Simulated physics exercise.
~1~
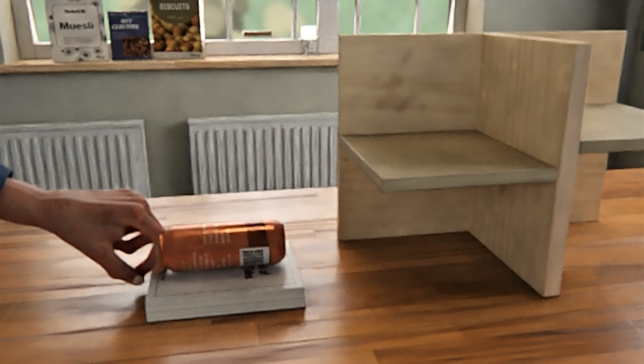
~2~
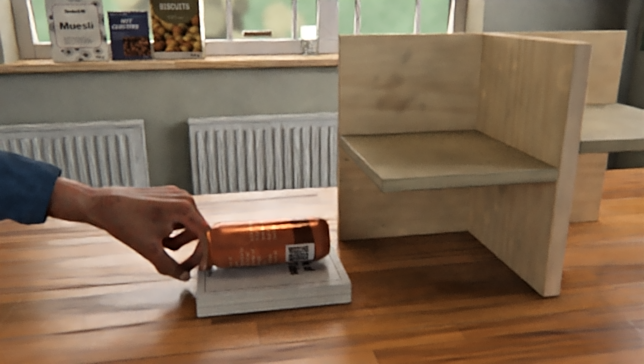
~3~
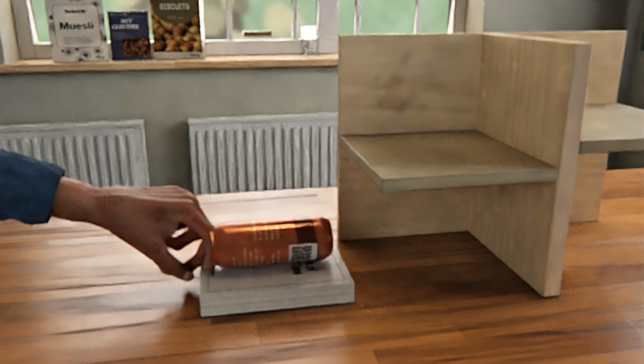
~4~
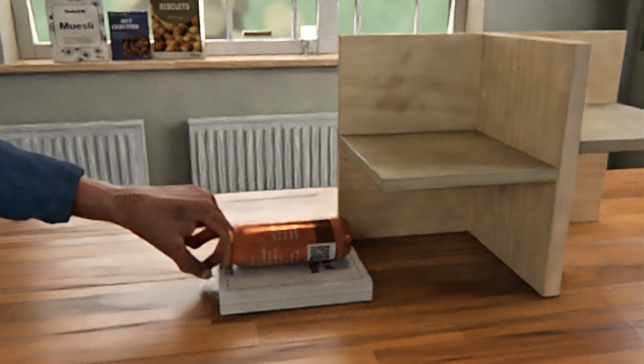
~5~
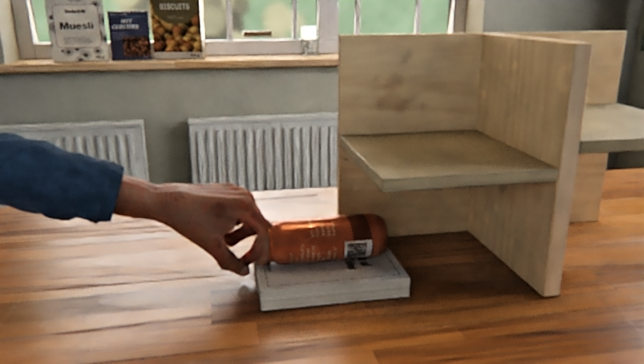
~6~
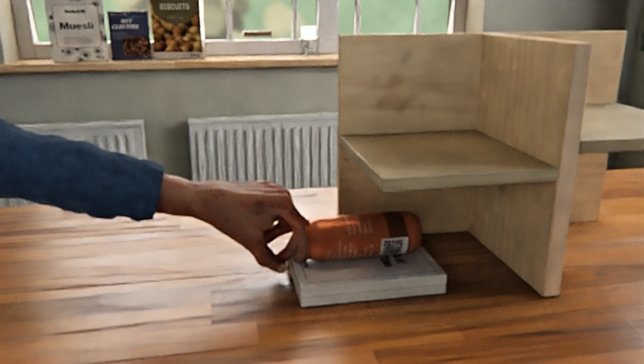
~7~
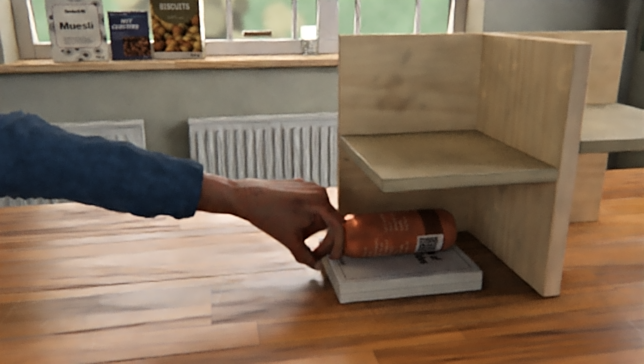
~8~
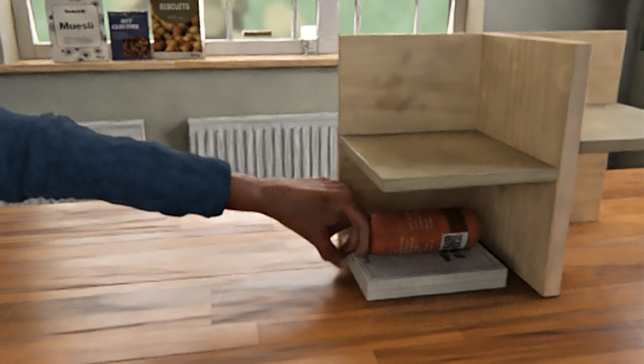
On a wooden table by a window, a hand pushes a white book carrying an orange can rightward beneath a wooden shelf.
